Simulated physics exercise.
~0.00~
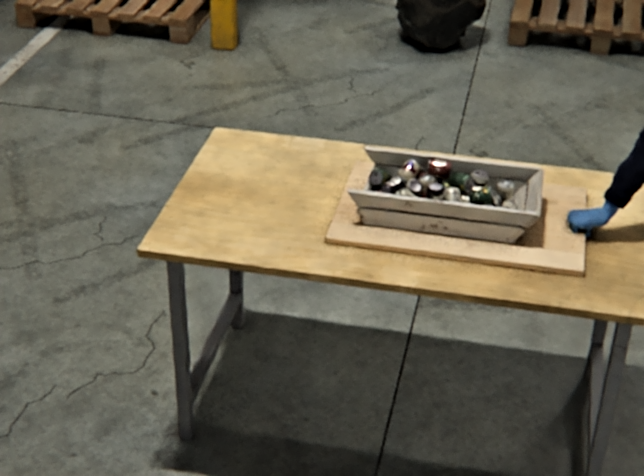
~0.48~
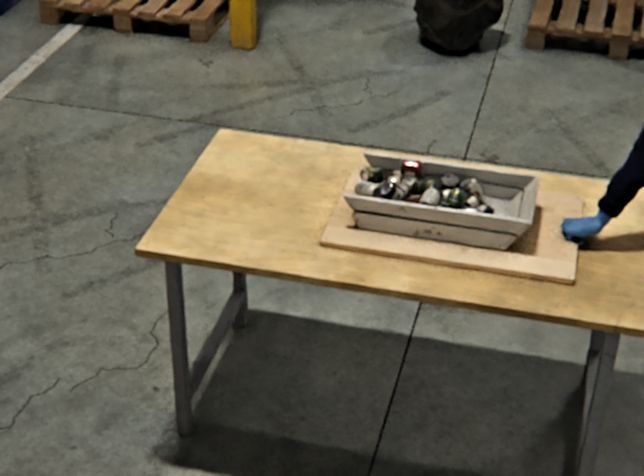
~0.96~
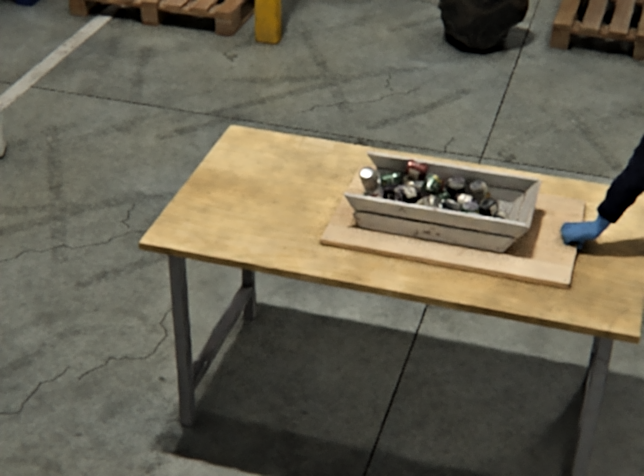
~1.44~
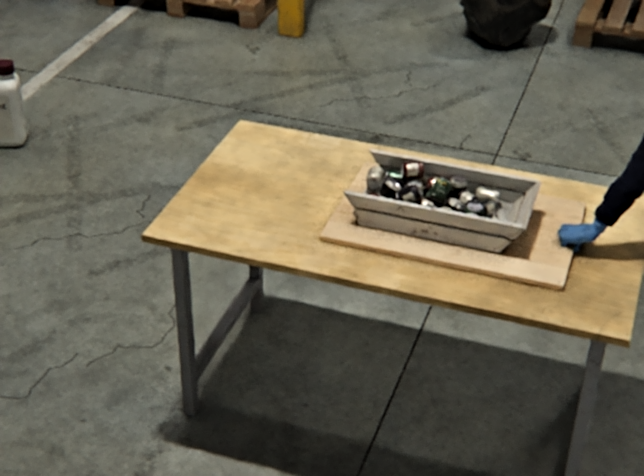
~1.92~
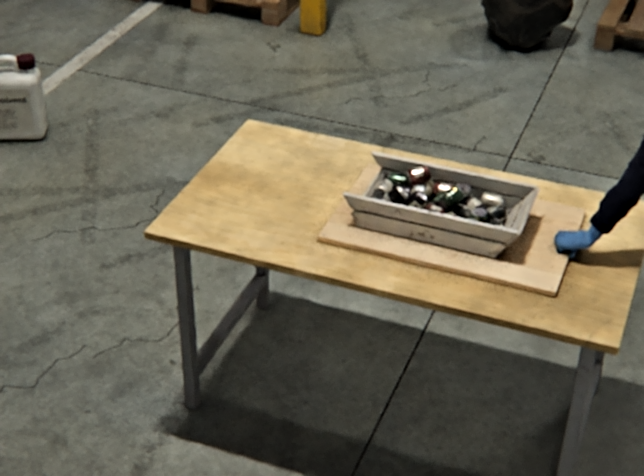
On a wooden table in a place with a concrete floor, a blue-gloved hand at the right slid a board slightly back and forth, jostling the small cans heaped in a pale, slope-ended container on top, and all of them stayed inside.
